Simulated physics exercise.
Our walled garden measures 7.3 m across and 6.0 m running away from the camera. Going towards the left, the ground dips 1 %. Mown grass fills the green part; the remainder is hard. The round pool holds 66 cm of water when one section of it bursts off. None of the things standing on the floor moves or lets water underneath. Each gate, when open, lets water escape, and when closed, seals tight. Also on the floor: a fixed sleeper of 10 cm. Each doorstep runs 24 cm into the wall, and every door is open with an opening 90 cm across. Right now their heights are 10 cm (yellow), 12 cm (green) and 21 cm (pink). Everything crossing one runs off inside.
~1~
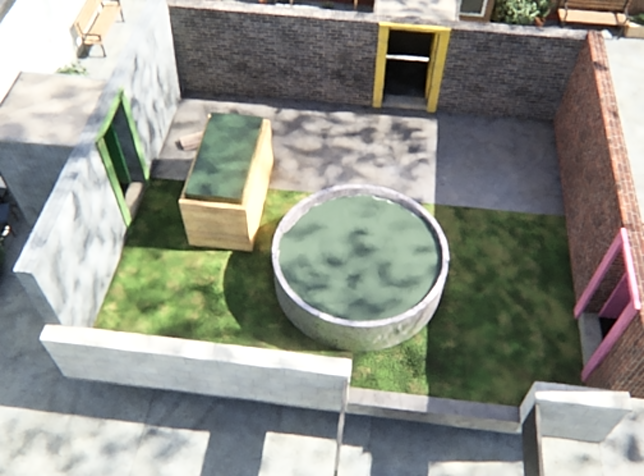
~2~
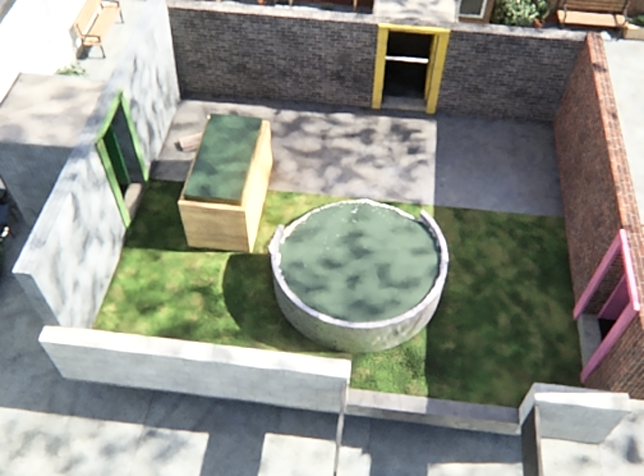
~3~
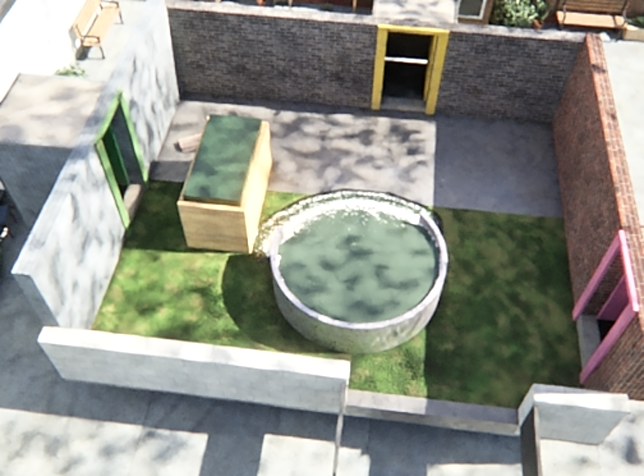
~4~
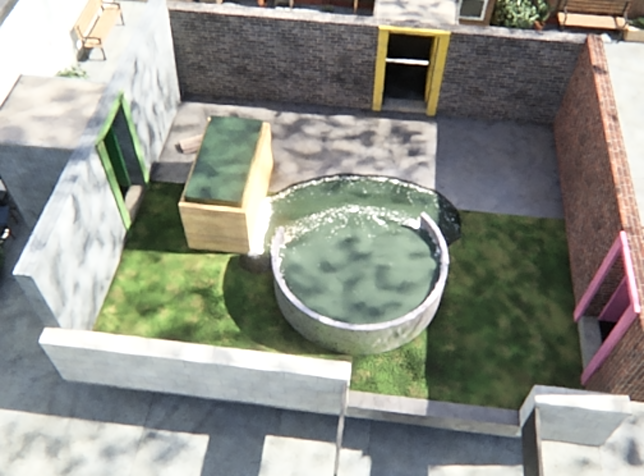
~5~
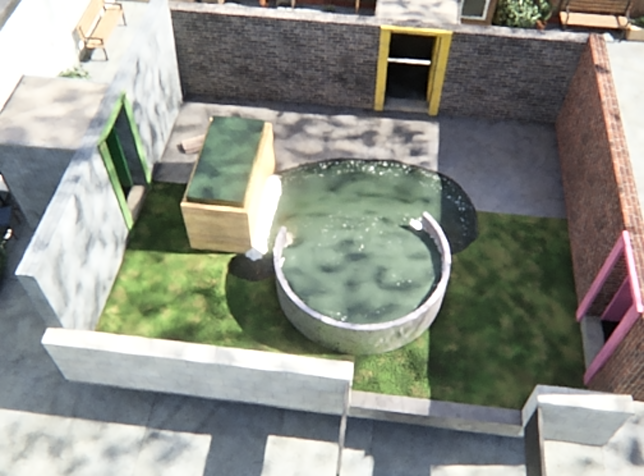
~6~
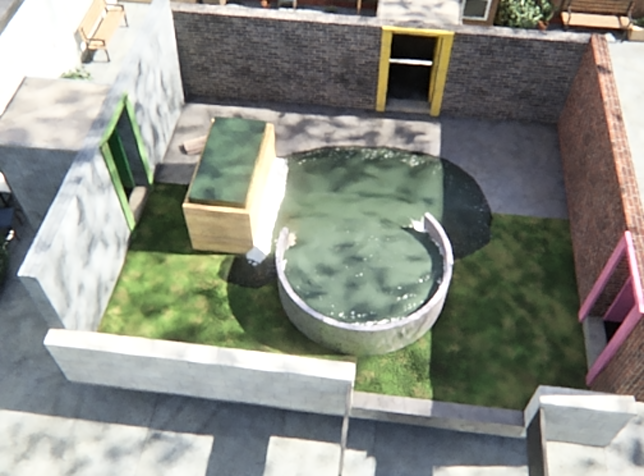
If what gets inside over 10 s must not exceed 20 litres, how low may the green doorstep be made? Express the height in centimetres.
Around 6 cm.
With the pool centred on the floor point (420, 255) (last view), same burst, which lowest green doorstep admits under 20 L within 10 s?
A minimum of about 8.0 cm.
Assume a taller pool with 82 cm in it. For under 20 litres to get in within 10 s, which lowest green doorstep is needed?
Around 7.5 cm high.
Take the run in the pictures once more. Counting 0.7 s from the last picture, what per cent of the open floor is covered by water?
Near 45 per cent is wet.
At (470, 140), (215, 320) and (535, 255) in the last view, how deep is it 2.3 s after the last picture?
Around 14 cm, 3 cm and 0 cm.
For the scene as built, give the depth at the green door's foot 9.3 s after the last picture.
A ruler would read roughly 8.5 cm.
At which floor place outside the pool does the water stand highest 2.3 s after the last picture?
Check close to (196, 96).
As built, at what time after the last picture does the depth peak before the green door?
Peak time: Around 6.0 s.
Then, 0.7 s after the last picture water covers 45 % of the floor, deepest (34 cm) near (312, 106); it has not reached the green door.
Then, 2.3 s after the last picture water covers 55 % of the floor, deepest (36 cm) near (196, 96); it has not reached the green door.
Then, 9.3 s after the last picture water covers 100 % of the floor, deepest (11 cm) near (183, 108); 9 cm at the green door, 0 litres in over its 12 cm doorstep.
At the green door as built, the water peaked near 10 cm, 6.1 s after the last picture.
Run again over the same 10 s with other heights there, 26 litres in over 5.5 cm, 16 litres over 6.5 cm. The limit of 20 litres is kept from about 6 cm up.
